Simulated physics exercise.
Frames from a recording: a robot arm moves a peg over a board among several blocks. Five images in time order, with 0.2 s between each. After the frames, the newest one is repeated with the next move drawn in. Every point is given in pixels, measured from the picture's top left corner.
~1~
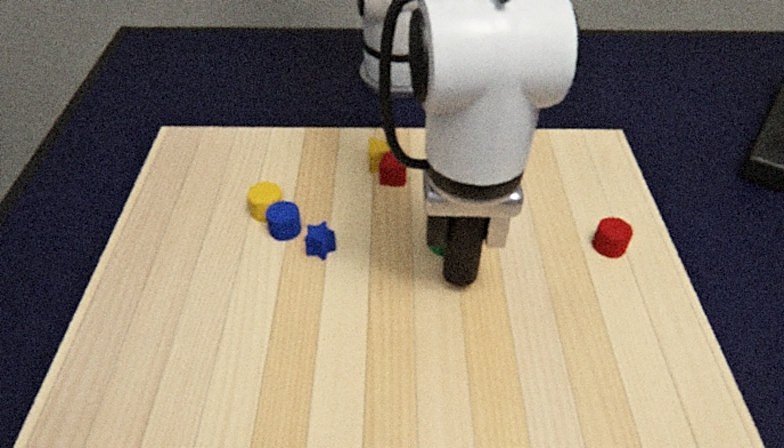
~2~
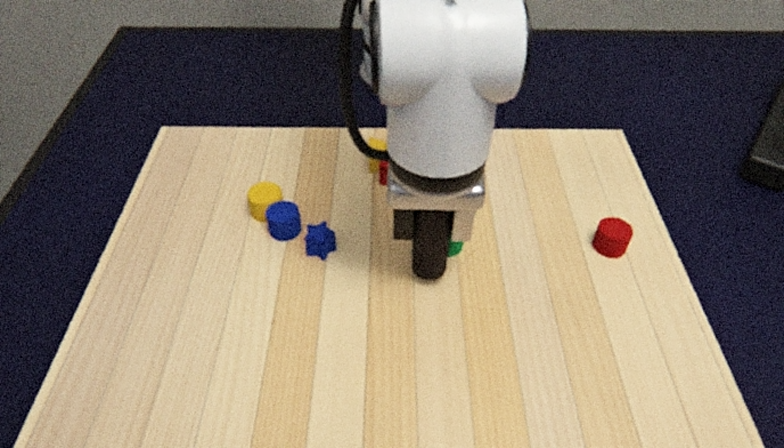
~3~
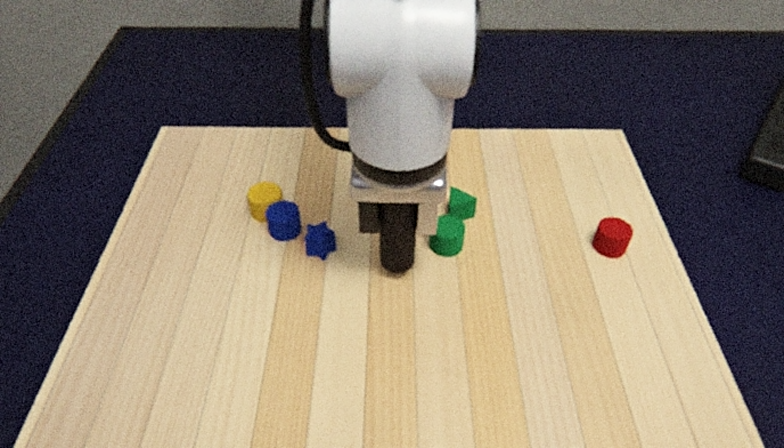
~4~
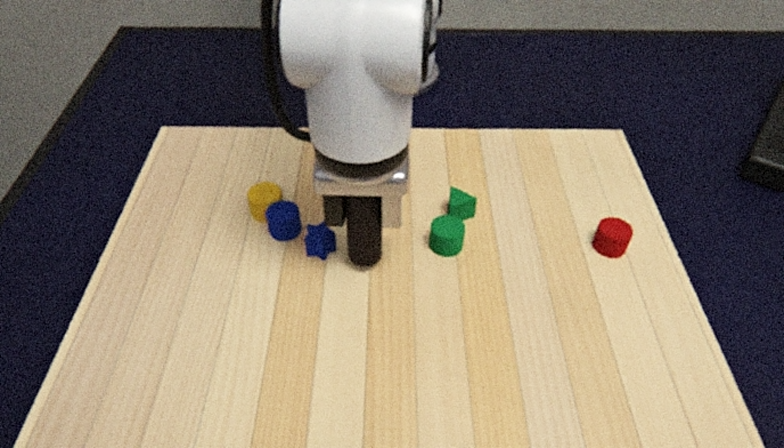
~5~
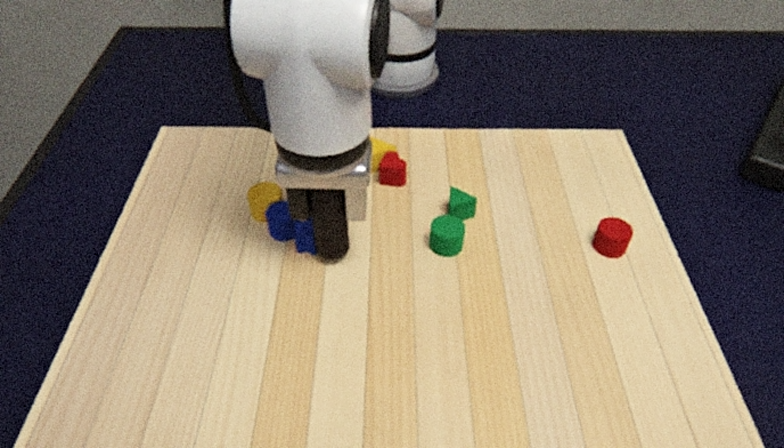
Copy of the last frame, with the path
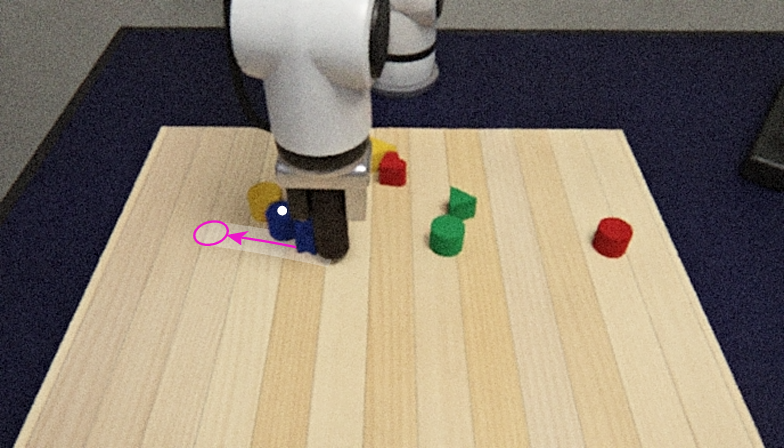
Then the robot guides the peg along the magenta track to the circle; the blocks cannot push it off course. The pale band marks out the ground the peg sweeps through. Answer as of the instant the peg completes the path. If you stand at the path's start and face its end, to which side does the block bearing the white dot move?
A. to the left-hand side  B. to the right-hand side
B - to the right-hand side.
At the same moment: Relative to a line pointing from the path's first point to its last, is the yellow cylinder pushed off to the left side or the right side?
The shift is to the right of that direction.
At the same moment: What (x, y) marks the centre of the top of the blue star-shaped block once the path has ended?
The middle of its upper face will lie at (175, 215).
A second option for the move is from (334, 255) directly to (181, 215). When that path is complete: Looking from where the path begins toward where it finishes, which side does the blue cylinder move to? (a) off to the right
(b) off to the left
The correct letter is a.
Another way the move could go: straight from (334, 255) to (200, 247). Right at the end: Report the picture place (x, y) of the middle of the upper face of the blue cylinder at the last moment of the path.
At roughly (241, 203).
Path on the board, from (334, 255) directly to (211, 233); the dot is on the blue cylinder.
On the path given first. One third of the way, peg at (291, 239); yellow cylinder at (255, 181); blue cylinder at (251, 204); blue star-shaped block at (262, 222).
Two thirds of the way, peg at (250, 232); yellow cylinder at (254, 179); blue cylinder at (234, 199); blue star-shaped block at (218, 220), turned 25° anticlockwise.
At the end, peg at (209, 226); yellow cylinder at (254, 179); blue cylinder at (224, 193); blue star-shaped block at (177, 214), turned 30° anticlockwise.
